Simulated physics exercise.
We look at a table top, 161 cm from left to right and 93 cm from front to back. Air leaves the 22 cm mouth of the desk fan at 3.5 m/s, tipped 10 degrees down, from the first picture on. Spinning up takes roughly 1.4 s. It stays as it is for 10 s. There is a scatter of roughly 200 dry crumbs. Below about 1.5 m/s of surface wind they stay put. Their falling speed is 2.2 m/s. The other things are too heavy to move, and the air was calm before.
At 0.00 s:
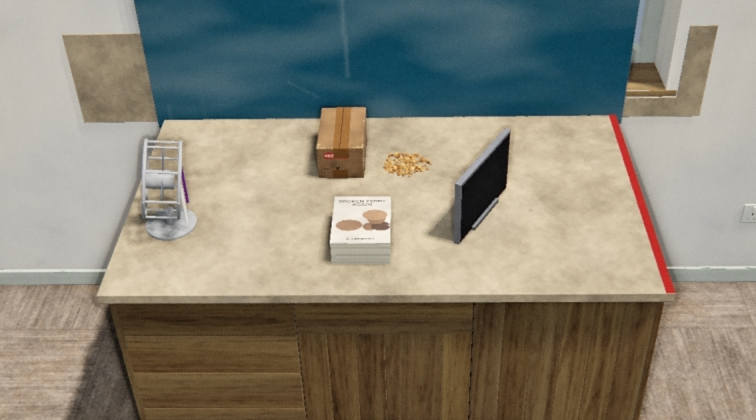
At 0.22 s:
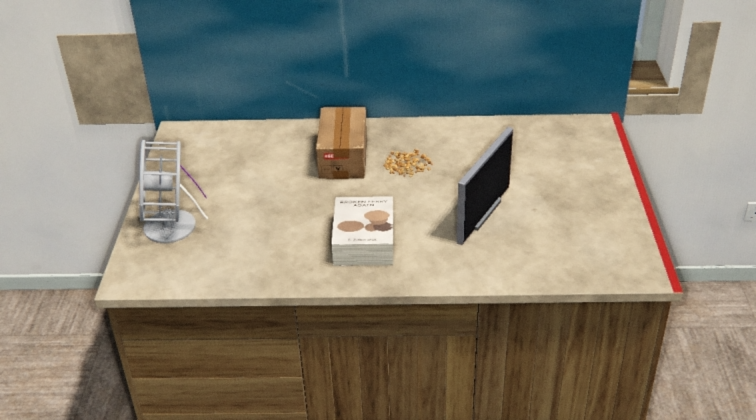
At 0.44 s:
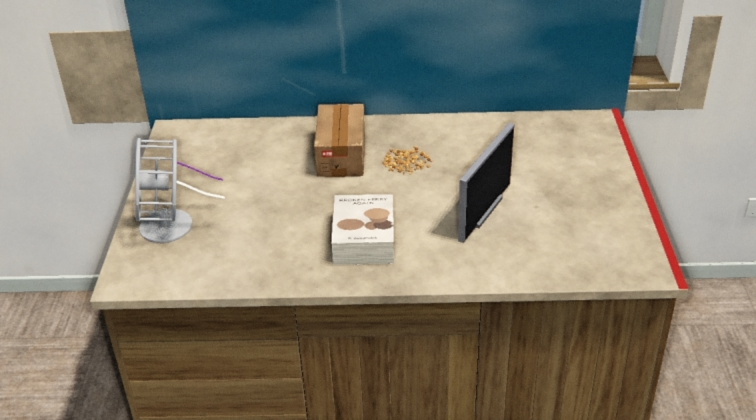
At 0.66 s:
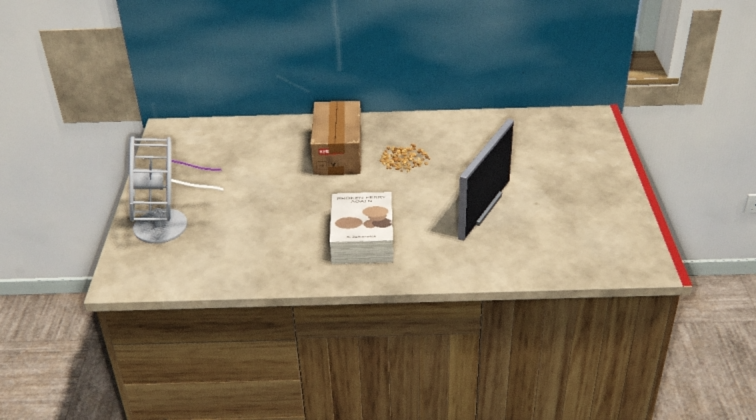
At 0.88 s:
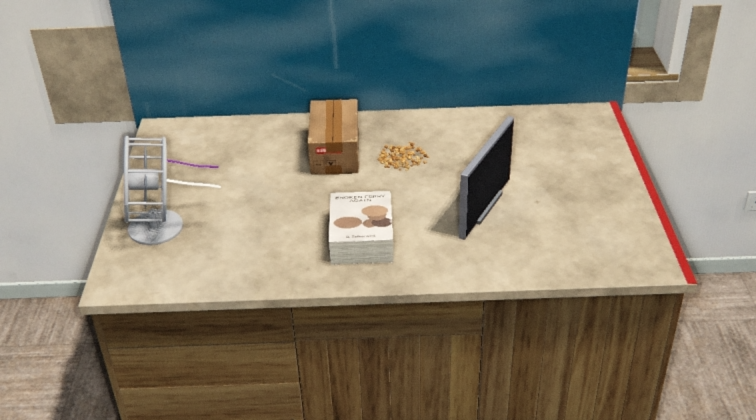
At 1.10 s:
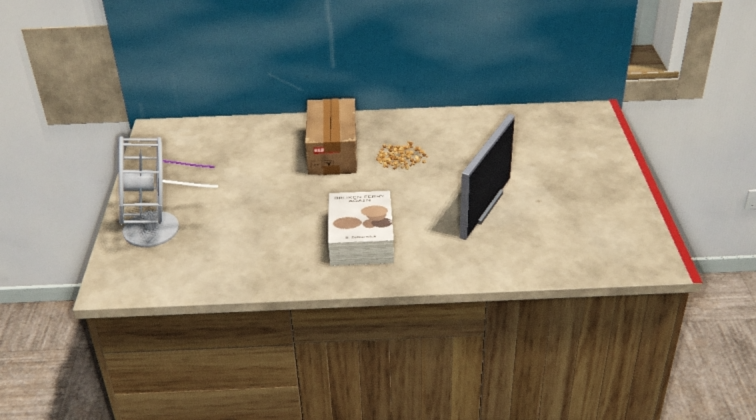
A pale stone-patterned table top over wooden cabinets, set before a dark blue panel, is seen from above and in front. A silver desk fan stands at the left, a cardboard box and golden crumbs behind a pale stack with round brown designs, and a dark screen right of centre near a red edge. Purple and white ribbons swing out rightward from the fan and stay outstretched, while the crumbs lie still and the camera drifts slightly.
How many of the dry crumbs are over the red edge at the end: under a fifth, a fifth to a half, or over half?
Of the dry crumbs, under a fifth end over the red edge.
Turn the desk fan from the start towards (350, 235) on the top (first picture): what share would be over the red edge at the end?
It would be near 0 %.
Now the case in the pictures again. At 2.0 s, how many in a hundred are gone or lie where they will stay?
Some 10 per cent.
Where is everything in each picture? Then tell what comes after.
In the first picture, the middle of the dry crumbs is near (408, 165), none has stirred yet and the mouth of the desk fan is at (162, 180).
In the second picture, the middle of the dry crumbs is near (409, 164), none has stirred yet and the red edge is centred on (646, 192).
In the third picture, the middle of the dry crumbs is near (408, 161), none has stirred yet, the top of a box is at (340, 124) and the top of a laptop is at (488, 150).
In the fourth picture, the middle of the dry crumbs is near (405, 158) and none has stirred yet.
In the fifth picture, the middle of the dry crumbs is near (404, 157) and none has stirred yet.
In the sixth picture, the middle of the dry crumbs is near (402, 157) and none has stirred yet.
After 2.0 s, 0 % are over the red edge; the middle of those still in play is near (402, 157); 8 % have settled or left.
After 3.2 s, 2 % are over the red edge; the middle of those still in play is near (402, 158); 12 % have settled or left.
After 5.5 s, 2 % are over the red edge; the middle of those still in play is near (402, 157); 20 % have settled or left.
After 10.0 s, at the end, 4 % are over the red edge; the middle of those still in play is near (402, 158).
